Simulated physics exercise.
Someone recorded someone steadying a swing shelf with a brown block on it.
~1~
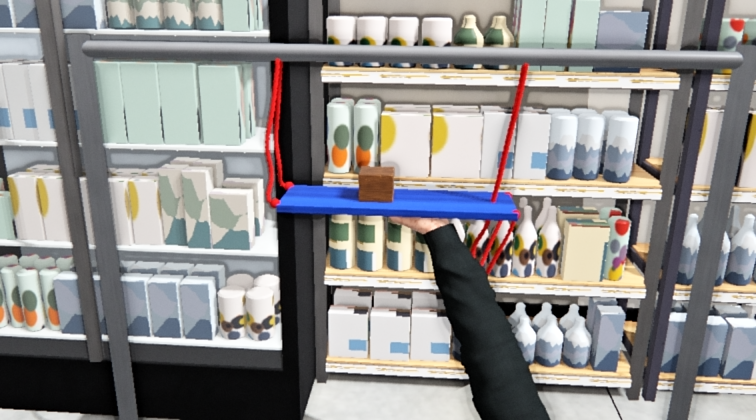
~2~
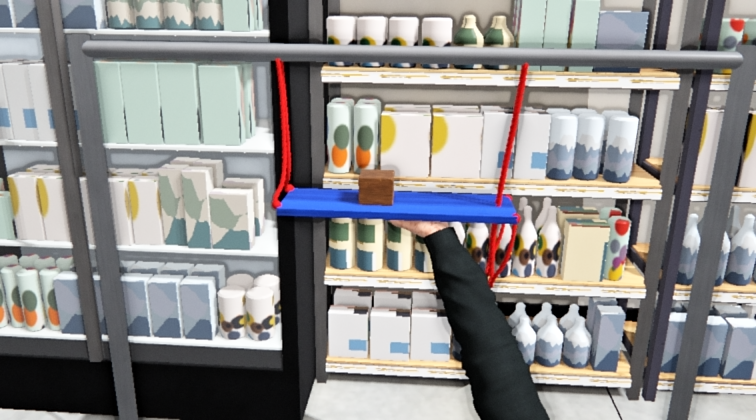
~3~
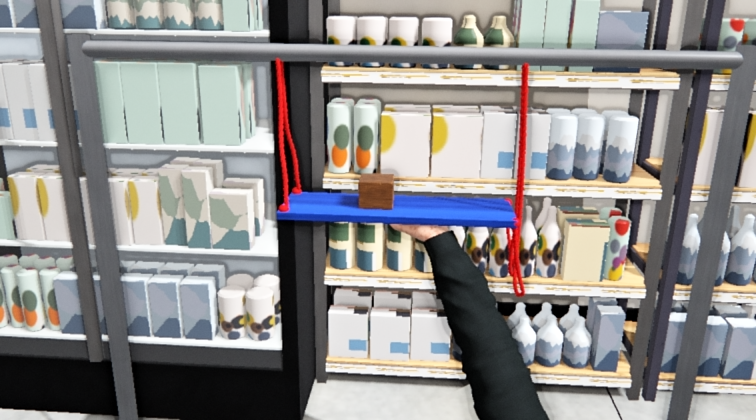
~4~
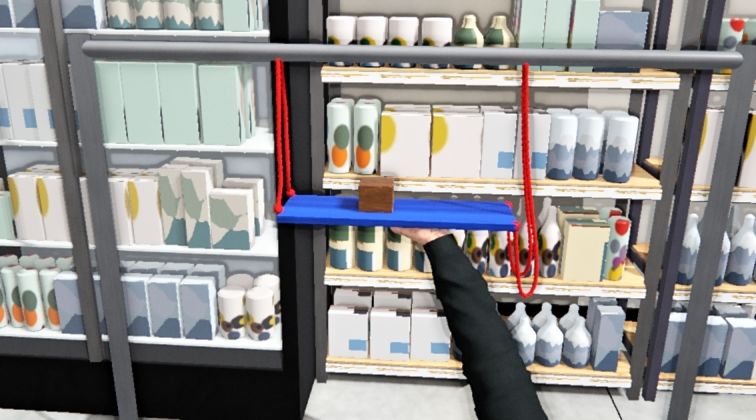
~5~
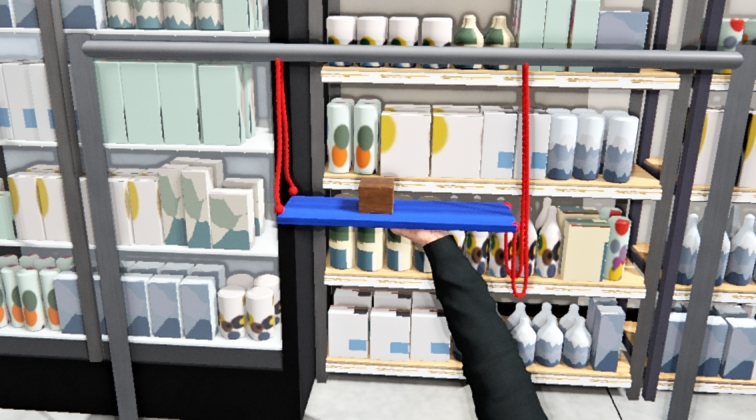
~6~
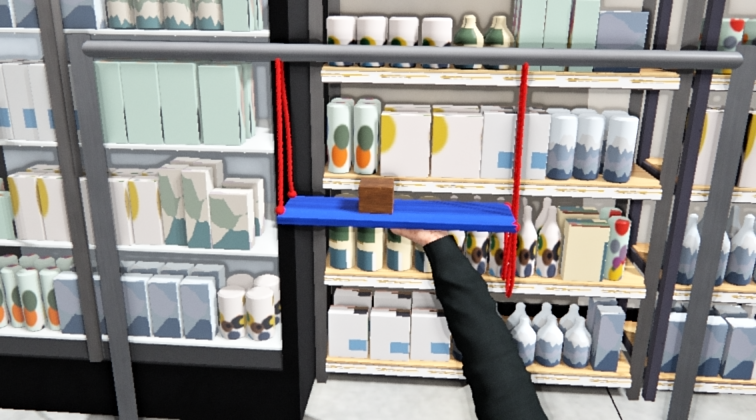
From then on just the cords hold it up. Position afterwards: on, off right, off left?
It slips off the right.
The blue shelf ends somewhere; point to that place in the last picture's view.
It comes to rest at (357, 282).
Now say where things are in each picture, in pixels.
Brown block (377, 184); blue shelf (396, 213), in the first frame.
Brown block (377, 187), in the second frame.
Brown block (377, 191), in the third frame.
Brown block (377, 194); blue shelf (395, 224), in the fourth frame.
Brown block (377, 196), in the fifth frame.
Brown block (377, 196); blue shelf (395, 225); left cords almost straight; right cords slack, hanging in a loop, in the sixth frame.
Then, 0.62 s on from there, board tipped 34° down to the right; block falling.
Then, 1.24 s on from there, board tipped 47° down to the right; block on the floor.
In the end, board tipped 43° down to the right; block on the floor. The brown block is shed rightwards.
